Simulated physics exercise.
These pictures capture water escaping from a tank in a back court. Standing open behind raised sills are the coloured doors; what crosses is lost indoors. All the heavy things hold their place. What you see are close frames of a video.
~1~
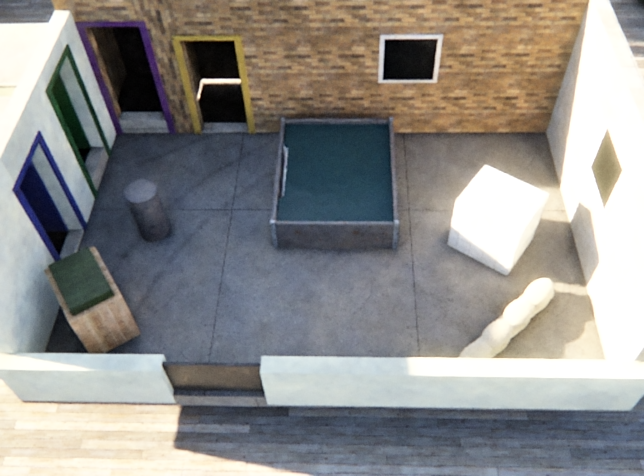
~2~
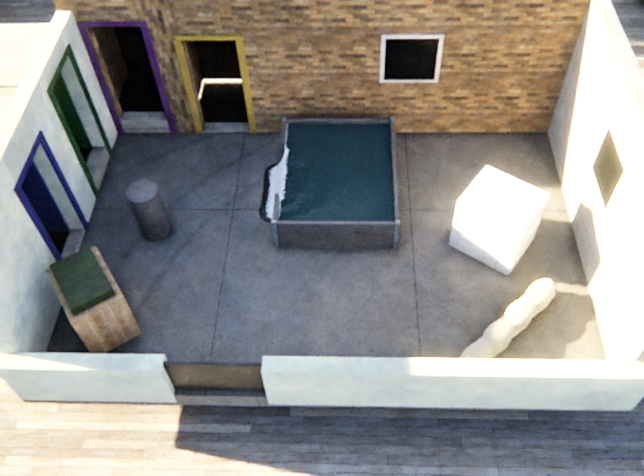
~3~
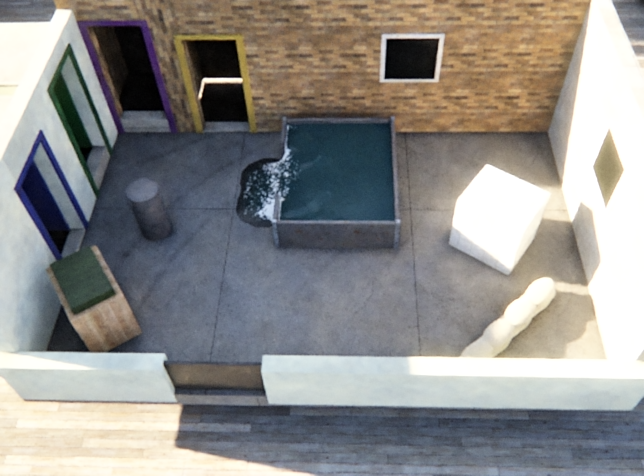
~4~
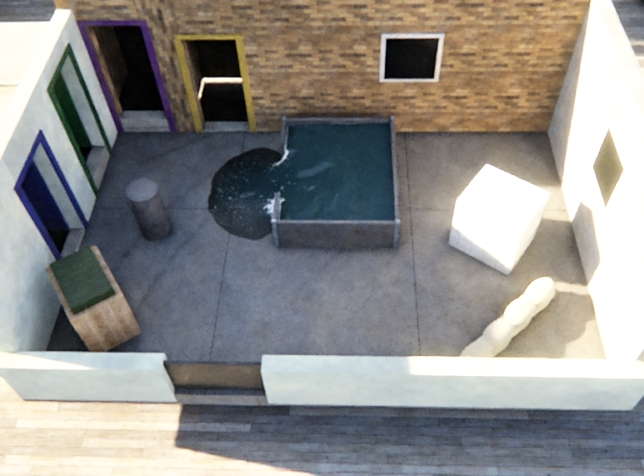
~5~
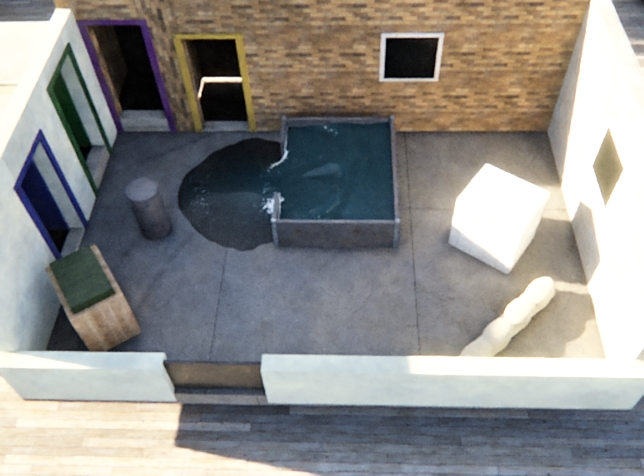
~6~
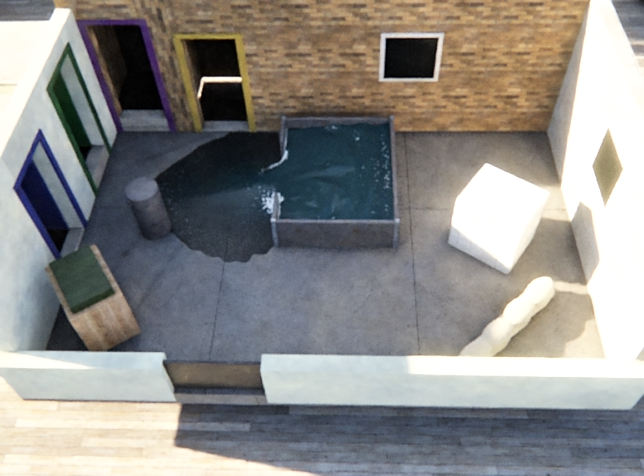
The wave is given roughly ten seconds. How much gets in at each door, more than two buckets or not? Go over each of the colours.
The blue door gets more than two; the green door gets two buckets or less; the purple door gets two buckets or less; the yellow door gets more than two.
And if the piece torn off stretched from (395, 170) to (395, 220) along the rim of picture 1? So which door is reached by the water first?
It's the yellow-painted one.
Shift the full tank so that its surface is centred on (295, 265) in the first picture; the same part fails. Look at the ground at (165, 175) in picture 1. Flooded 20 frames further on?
Hit.
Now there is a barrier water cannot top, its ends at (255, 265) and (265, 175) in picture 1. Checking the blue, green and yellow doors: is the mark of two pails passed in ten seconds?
The blue door falls short, the green door falls short and the yellow door tops the limit.
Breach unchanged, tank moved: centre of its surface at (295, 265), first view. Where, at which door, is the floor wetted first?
The blue one.
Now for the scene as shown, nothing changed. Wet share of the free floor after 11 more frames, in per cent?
I reckon around 30 %.
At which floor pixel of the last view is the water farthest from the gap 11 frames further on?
Estimated pixel: (56, 320).
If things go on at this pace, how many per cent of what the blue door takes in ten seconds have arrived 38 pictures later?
Something like 45 in a hundred.
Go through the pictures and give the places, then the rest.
The first frame shows still water in the water tank at (336, 171).
In the second frame, the front is at (275, 167), out from the gap at (283, 186).
In the third frame, the front is at (248, 171), out from the gap at (284, 186).
In the fourth frame, the front is at (213, 201), out from the gap at (283, 186).
In the fifth frame, the front is at (184, 188), out from the gap at (283, 185).
In the sixth frame, the front is at a hidden place, out from the gap at (283, 184).
A moment on, water covers 25 % of the floor; the blue door not reached, the green door wet at the sill, nothing in, the purple door wet at the sill, nothing in, the yellow door wet at the sill, nothing in.
Next, water covers 30 % of the floor; the blue door wet at the sill, nothing in, the green door wet at the sill, nothing in, the purple door wet at the sill, nothing in, the yellow door under two buckets in.
Then, water covers 35 % of the floor; the blue door under two buckets in, the green door wet at the sill, nothing in, the purple door wet at the sill, nothing in, the yellow door under two buckets in.
Later, water covers 55 % of the floor; the blue door over two buckets in, the green door under two buckets in, the purple door wet at the sill, nothing in, the yellow door over two buckets in.
In the end, water covers 75 % of the floor; the blue door far over two buckets in, the green door under two buckets in, the purple door wet at the sill, nothing in, the yellow door far over two buckets in.
